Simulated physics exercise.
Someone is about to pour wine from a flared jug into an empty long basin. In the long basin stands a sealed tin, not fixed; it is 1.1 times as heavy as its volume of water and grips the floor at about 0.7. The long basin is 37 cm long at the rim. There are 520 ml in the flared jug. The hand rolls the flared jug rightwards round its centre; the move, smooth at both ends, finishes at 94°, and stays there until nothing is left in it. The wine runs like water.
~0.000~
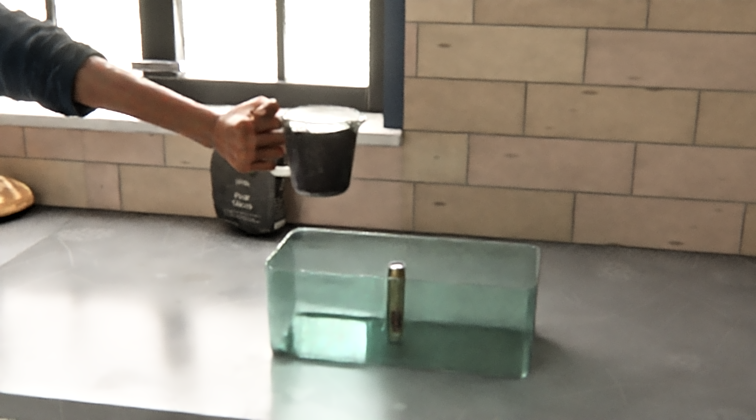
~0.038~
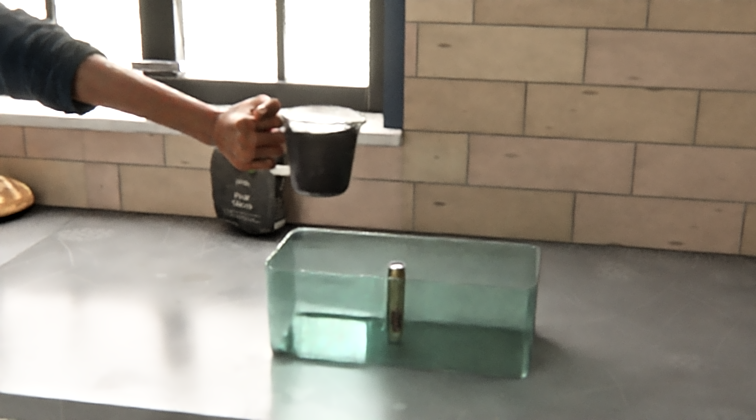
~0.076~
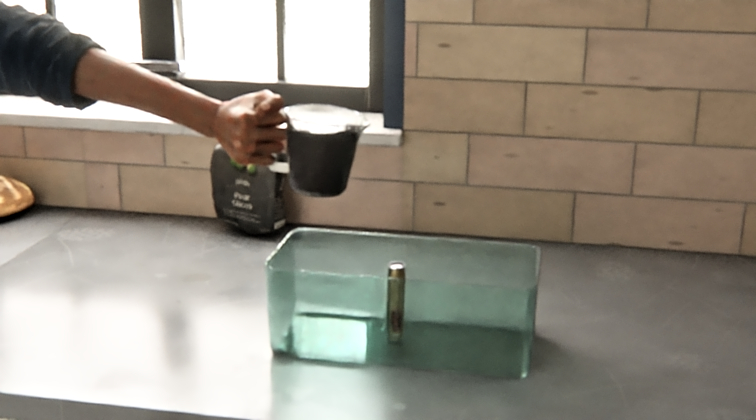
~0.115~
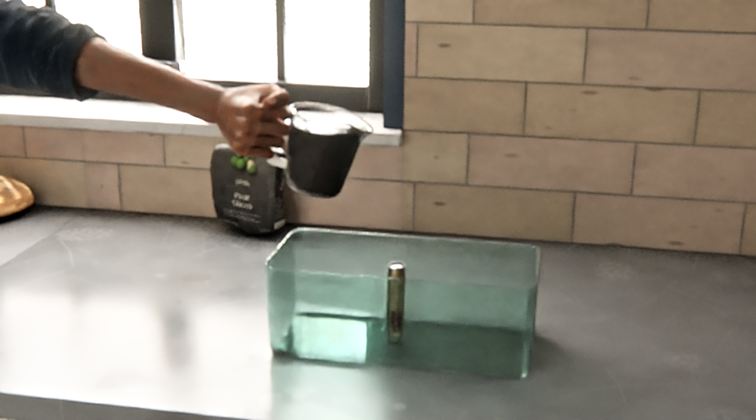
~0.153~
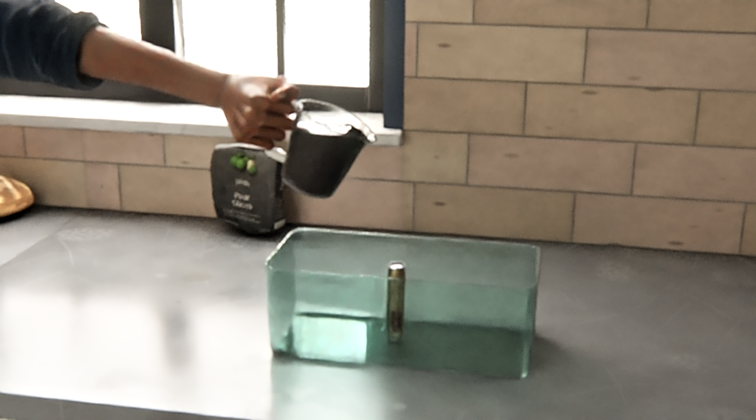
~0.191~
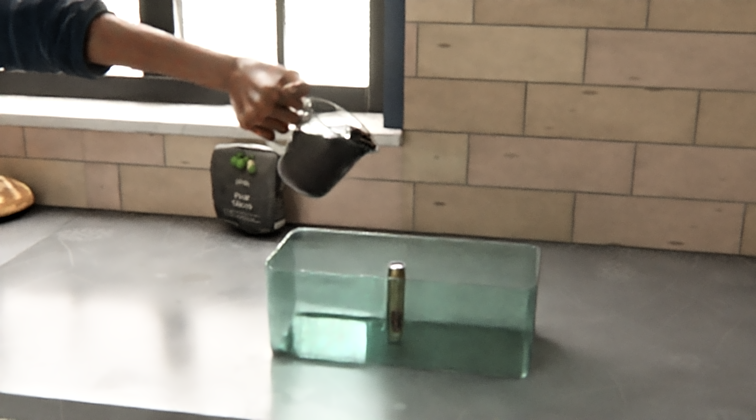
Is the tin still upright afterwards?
The tin remains upright.
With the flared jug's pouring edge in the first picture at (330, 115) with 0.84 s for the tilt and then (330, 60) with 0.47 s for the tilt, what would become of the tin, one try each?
First it falls; then it topples.
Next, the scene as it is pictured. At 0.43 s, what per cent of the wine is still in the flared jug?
Near 50 in a hundred.
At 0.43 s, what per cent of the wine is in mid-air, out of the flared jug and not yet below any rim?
Some 32 per cent.
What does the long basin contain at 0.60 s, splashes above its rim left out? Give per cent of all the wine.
Near 66 in a hundred.
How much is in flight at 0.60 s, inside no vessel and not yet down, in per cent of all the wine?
Near 18 in a hundred.
By 0.43 s the tilt is 92° and 50 per cent is still to pour; the tin stands where it began.
By 0.60 s the tilt is 94° and 16 per cent is still to pour; the tin stands where it began.
By 0.77 s the tilt is 94° and 4 per cent is still to pour; the tin stands where it began.
By 0.97 s the tilt is 94° and 1 per cent is still to pour; the tin stands where it began.
At rest the tin stands where it began.
